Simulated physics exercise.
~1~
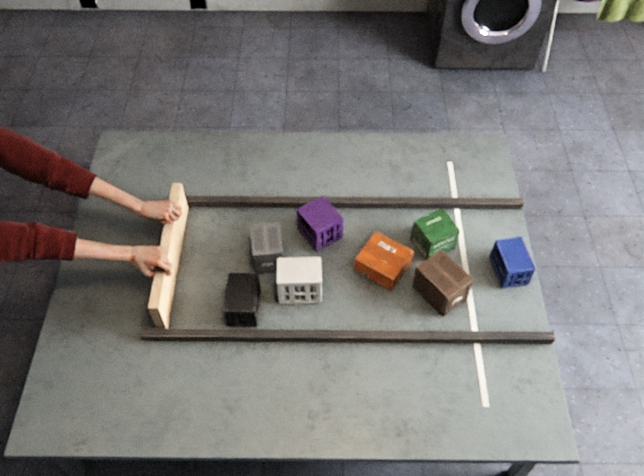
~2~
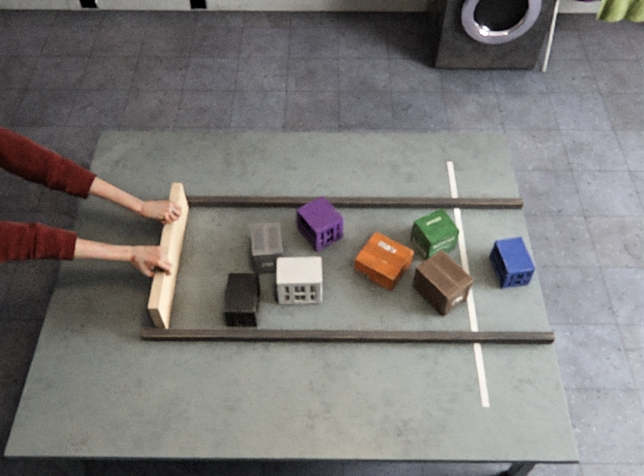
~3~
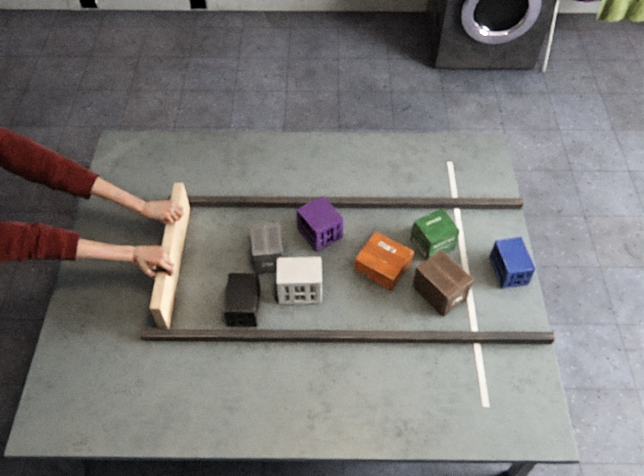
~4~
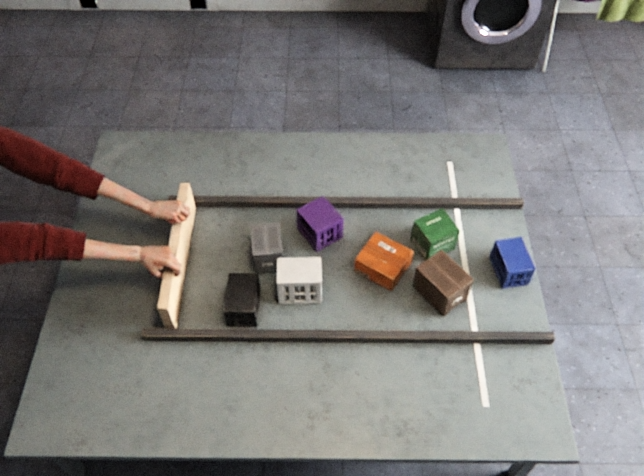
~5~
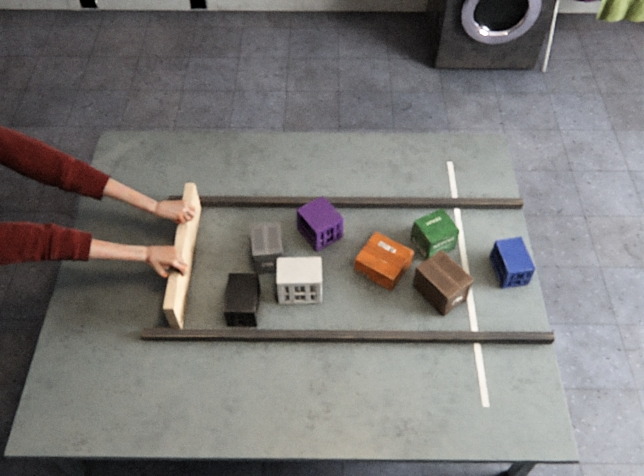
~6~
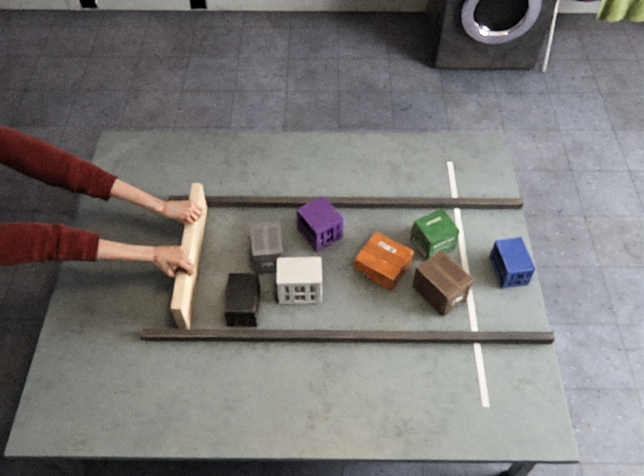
The clip opens on a grey table where two hands in dark red sleeves hold a wooden plank upright between two dark rails, left of eight scattered coloured boxes and a pale tape line. The hands then slide the plank slightly right, towards the black box, while the boxes stay still.
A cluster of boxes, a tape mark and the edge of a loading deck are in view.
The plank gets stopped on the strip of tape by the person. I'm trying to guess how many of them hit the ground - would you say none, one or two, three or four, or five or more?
I reckon the ones pushed off reach one but not past two.
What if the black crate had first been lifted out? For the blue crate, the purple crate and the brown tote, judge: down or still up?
The blue crate is gone; the purple crate keeps its place; and the brown tote keeps its place.
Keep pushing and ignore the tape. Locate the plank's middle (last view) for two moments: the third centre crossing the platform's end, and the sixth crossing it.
At the first moment about (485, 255), at the next about (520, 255).
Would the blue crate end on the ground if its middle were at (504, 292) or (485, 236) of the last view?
Observed in order: Try one, it does not remain; try two, it does not remain.
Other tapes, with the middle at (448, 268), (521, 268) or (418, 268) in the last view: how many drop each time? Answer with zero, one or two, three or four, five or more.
Going one by one, the answers are one or two, at least five and no fall at all.
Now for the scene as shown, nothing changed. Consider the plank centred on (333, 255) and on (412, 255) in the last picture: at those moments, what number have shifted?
5 at one spot and 8 at the other.
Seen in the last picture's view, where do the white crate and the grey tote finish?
They end up close to (524, 284) and (482, 255).
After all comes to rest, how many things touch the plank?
Counting them up gives 3.
Early on, none off yet; blue crate at rest near (512, 263); brown tote at rest near (442, 284); green box at rest near (435, 235).
Finally, the number that fall off is one or two; lost, brown tote and blue crate.
